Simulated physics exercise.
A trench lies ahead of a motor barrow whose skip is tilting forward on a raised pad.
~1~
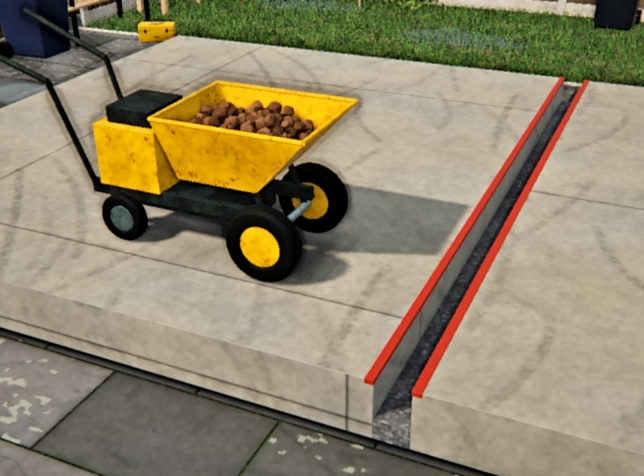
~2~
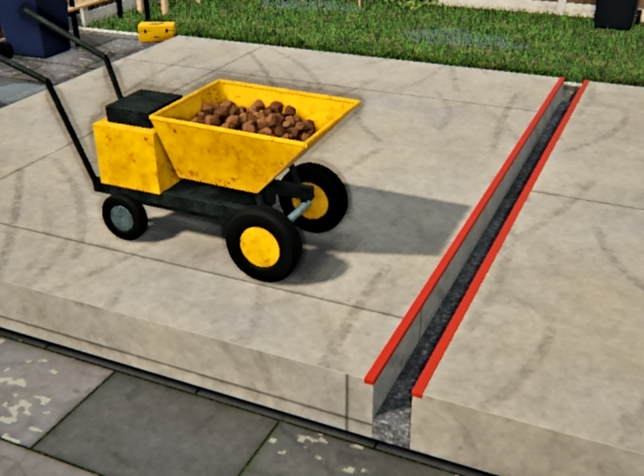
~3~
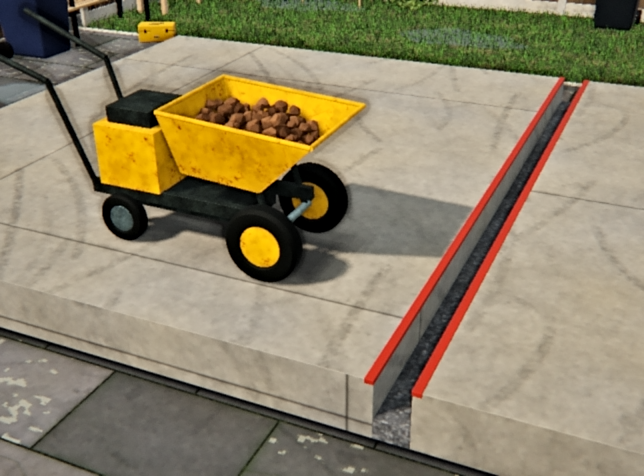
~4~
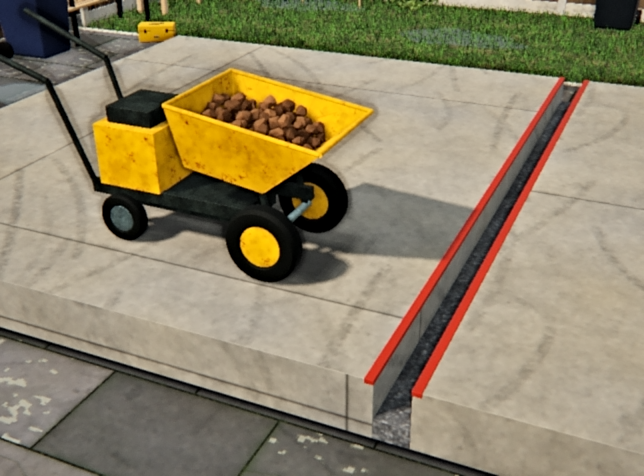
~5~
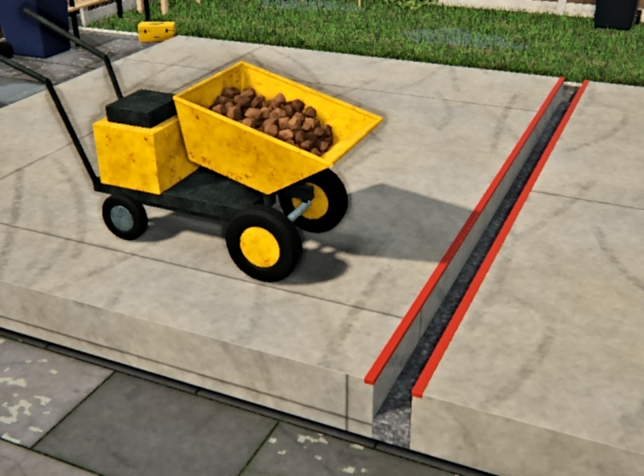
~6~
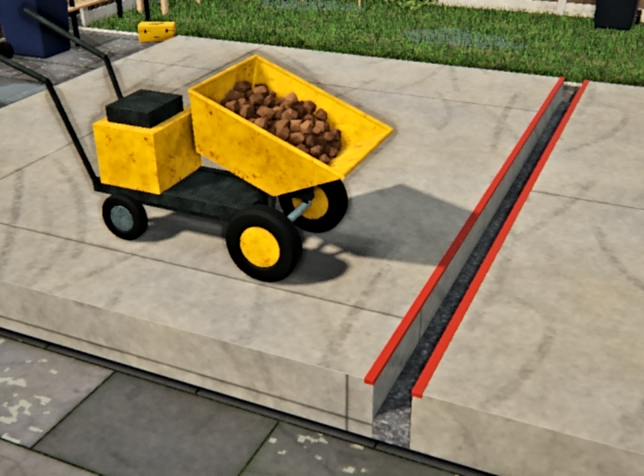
A yellow motor barrow loaded with brown clods stood still on a raised concrete pad, left of a narrow red-edged trench, while its skip slowly tilted forward, its rear rising and front lip lowering.
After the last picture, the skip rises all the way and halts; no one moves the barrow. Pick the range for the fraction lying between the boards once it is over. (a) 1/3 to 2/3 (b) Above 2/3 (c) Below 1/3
a, 1/3 to 2/3.
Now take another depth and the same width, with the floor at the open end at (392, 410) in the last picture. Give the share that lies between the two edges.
It lands somewhere near 40 percent.
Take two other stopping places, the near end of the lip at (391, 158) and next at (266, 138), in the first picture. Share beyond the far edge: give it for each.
Roughly 80 per cent, and 0 per cent.
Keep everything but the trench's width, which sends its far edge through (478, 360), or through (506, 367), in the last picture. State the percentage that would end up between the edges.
First case 70 %, second case 70 %.
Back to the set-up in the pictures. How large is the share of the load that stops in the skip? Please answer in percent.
Close to 20 per cent, give or take.
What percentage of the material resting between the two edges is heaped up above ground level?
My figure is near 10 per cent.
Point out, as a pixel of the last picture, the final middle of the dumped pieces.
Near pixel (448, 293).
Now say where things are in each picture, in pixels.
In the first picture, lip of the skip near (302, 144), level; top of the load near (241, 120), clay clods; first edge of the trench near (394, 339); far edge near (440, 351), the trench under half as wide as the skip, and about as deep as wide.
In the second picture, lip of the skip near (305, 145), tipped barely; top of the load near (243, 119).
In the third picture, lip of the skip near (311, 149), tipped barely; top of the load near (236, 121).
In the fourth picture, lip of the skip near (319, 155), tipped a little; top of the load near (243, 118).
In the fifth picture, lip of the skip near (330, 165), tipped a little; top of the load near (252, 115).
In the sixth picture, lip of the skip near (342, 177), tipped clearly; top of the load near (248, 106); first edge of the trench near (394, 339); far edge near (440, 351).
Shortly afterwards, skip tipped steeply; the whole lot in the skip.
Next, skip tipped right over; near two thirds in the skip; near a quarter short of the trench; a little in or heaped over the trench; only a few falling.
Some moments later, skip tipped right over; near a quarter in the skip; near a quarter short of the trench; near half in or heaped over the trench; a little beyond it.
In the end, skip tipped right over; near a quarter in the skip; near a quarter short of the trench; near half in or heaped over the trench; a little beyond it.
